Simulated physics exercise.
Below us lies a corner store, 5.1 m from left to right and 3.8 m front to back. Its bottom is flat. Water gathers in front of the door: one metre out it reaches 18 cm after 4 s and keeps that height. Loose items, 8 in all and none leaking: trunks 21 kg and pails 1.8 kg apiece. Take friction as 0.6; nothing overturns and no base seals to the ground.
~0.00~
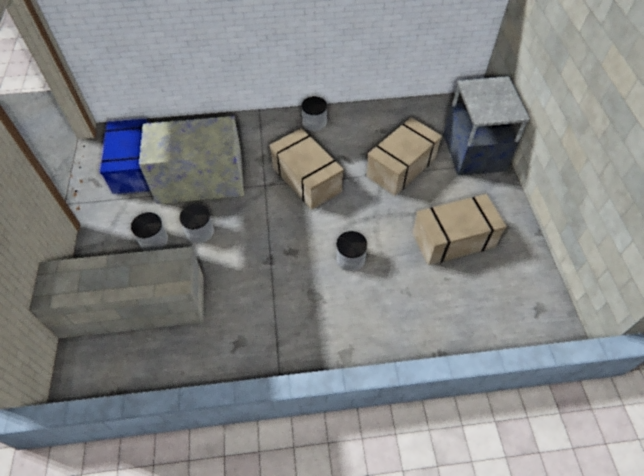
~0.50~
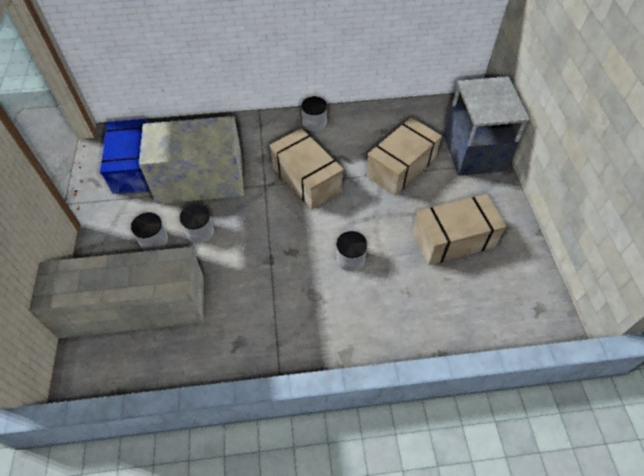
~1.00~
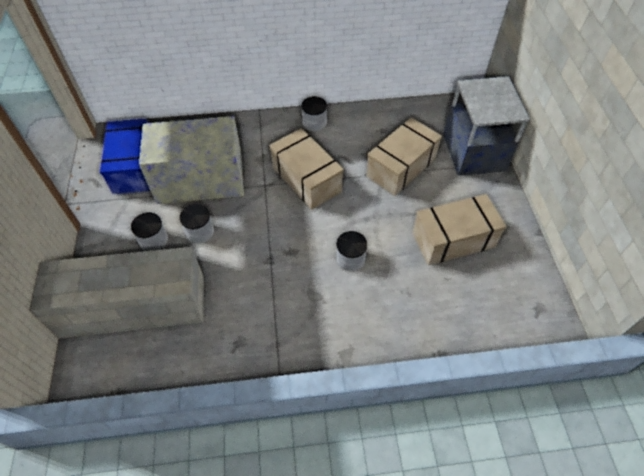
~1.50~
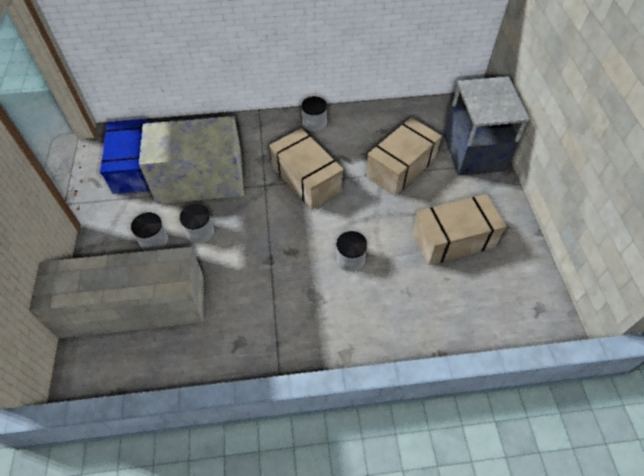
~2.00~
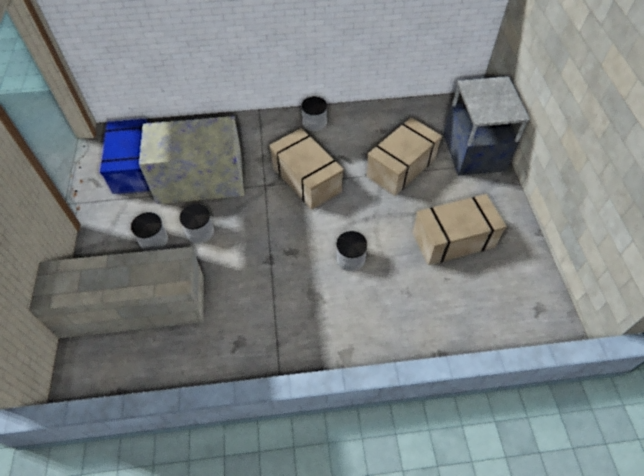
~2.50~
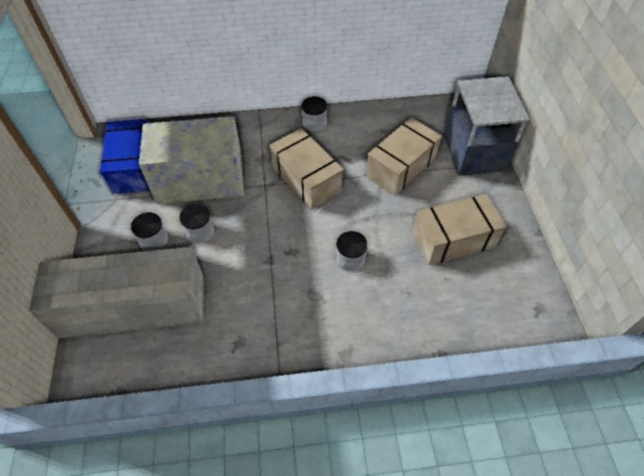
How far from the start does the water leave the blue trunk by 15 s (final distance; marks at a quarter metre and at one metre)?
The blue trunk ends far away.
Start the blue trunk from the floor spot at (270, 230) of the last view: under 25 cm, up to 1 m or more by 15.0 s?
It travels far.
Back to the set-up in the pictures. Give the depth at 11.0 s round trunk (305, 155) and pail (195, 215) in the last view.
About 5 and 5 cm.
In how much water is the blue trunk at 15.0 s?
About 12 cm.
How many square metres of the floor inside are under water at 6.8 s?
Roughly 11.5 m2.
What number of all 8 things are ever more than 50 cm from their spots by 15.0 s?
That makes 7.
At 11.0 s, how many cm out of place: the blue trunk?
Roughly 400 cm by then.
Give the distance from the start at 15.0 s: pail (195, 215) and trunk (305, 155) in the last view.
In that order: 250 cm, 40 cm.
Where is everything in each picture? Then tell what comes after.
The blue trunk at (124, 144), on the bottom; 0.0 m2 under water; 0 of 8 have shifted, in the first frame.
The blue trunk at (124, 144), on the bottom; 0.0 m2 under water; 0 of 8 have shifted, in the second frame.
The blue trunk at (124, 144) rests on the ground; water covers 0.0 m2; 0 of 8 have shifted, in the third frame.
The blue trunk at (124, 144) rests on the ground; water covers 0.0 m2; 0 of 8 have shifted, in the fourth frame.
The blue trunk at (124, 144), on the bottom; water covers 0.0 m2; 0 of 8 have shifted, in the fifth frame.
The blue trunk at (124, 144), on the bottom; water covers 0.4 m2; 0 of 8 have shifted, in the sixth frame.
After 3.5 s the blue trunk is near (130, 143), 0.1 m from its start, aground; 0 afloat.
After 6.8 s the blue trunk is near (169, 121), 0.6 m from its start, aground; 2 afloat.
After 11.0 s the blue trunk is near (445, 83), 3.9 m from its start, afloat; 6 afloat.
After 15.0 s the blue trunk is near (452, 85), 4.0 m from its start, afloat; 8 afloat.
